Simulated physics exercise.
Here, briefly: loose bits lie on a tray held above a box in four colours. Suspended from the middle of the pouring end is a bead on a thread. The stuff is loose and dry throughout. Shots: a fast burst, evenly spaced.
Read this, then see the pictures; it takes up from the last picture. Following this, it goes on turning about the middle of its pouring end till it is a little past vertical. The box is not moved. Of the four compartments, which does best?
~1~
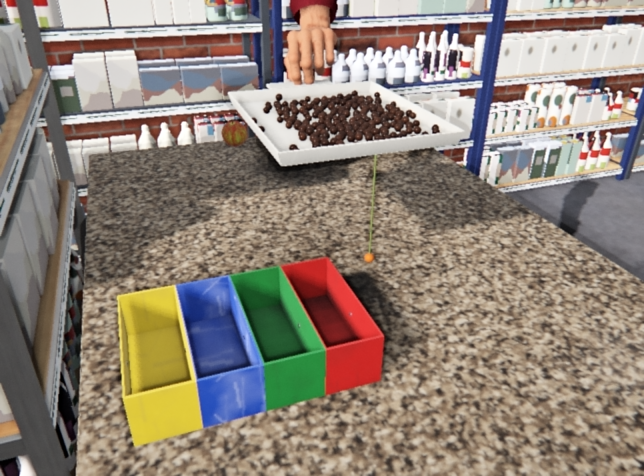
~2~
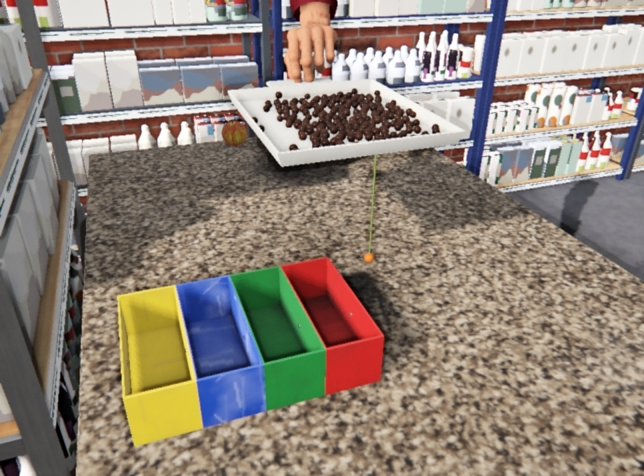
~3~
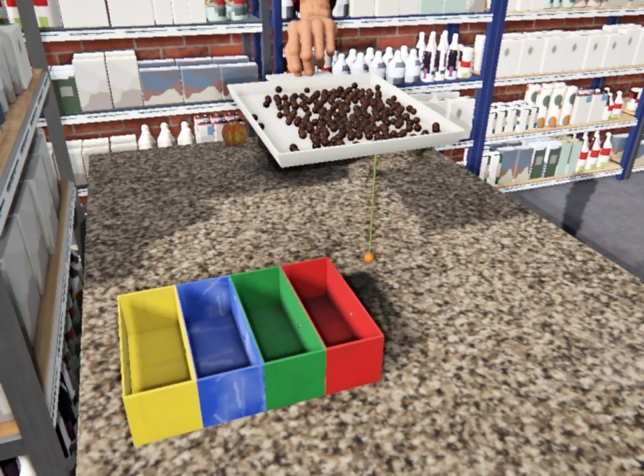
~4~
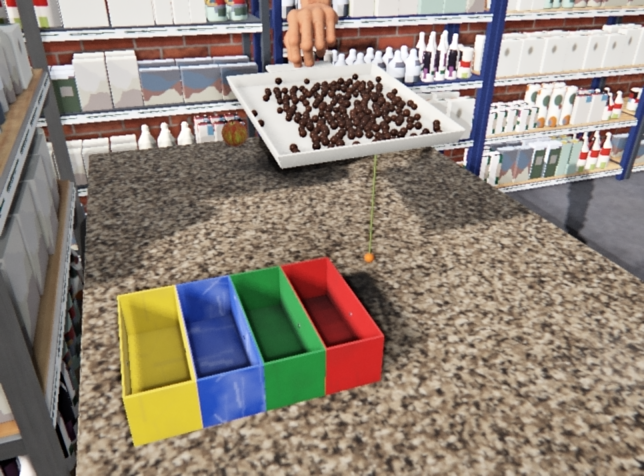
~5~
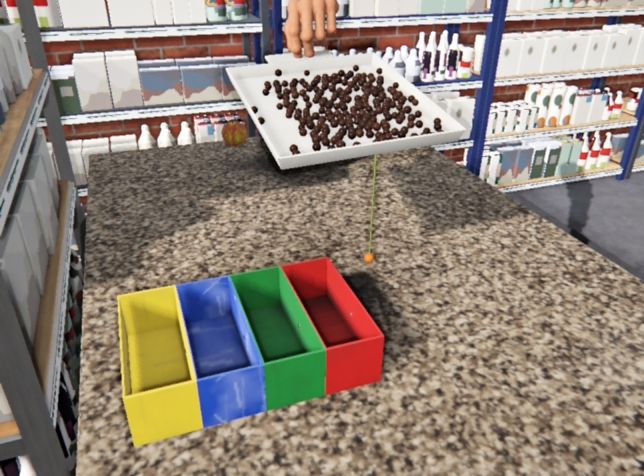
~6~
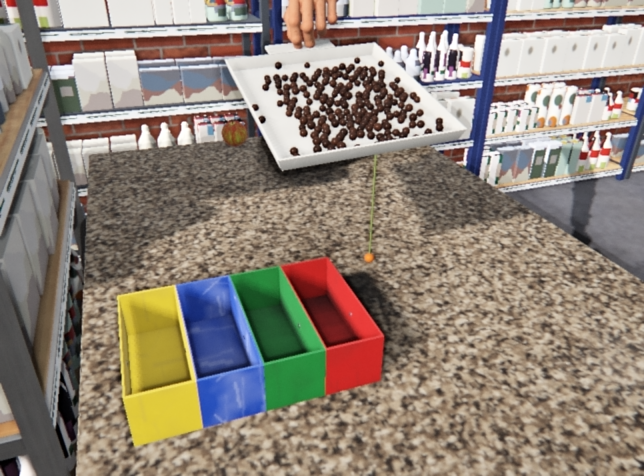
The red one does best.
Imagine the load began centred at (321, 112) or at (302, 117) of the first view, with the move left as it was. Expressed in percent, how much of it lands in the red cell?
Roughly 40 % and then 40 %.
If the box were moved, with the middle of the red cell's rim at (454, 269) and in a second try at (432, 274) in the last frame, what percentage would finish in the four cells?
Roughly 90% on the first try and 100% on the second.
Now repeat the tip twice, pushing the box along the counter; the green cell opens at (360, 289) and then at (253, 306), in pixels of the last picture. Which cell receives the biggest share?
Try 1: The blue cell. Try 2: Red.
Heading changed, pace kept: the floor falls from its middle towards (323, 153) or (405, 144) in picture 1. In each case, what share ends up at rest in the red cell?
For the first it's near 40 %, for the second near 0 %.
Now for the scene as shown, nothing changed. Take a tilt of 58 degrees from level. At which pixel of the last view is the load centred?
About (351, 143).
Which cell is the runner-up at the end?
Behind the top one comes the green cell.
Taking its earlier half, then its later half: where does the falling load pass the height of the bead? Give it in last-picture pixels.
I'd say around (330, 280) at first, then around (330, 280).
Soon, tray tipped steeply; most on the tray; a small part in the red cell; a stray few in the green cell; a small part falling or outside the box.
A while on, tray tipped right over; about a third in the red cell; about a quarter in the green cell; a stray few in the blue cell; a stray few in the yellow cell; about a third falling or outside the box.
Towards the end, tray tipped past a quarter turn; about a third in the red cell; about a quarter in the green cell; a stray few in the blue cell; a stray few in the yellow cell; about a third falling or outside the box.
Finally, tray tipped past a quarter turn; about a third in the red cell; about a quarter in the green cell; a stray few in the blue cell; a stray few in the yellow cell; about a third outside the box.
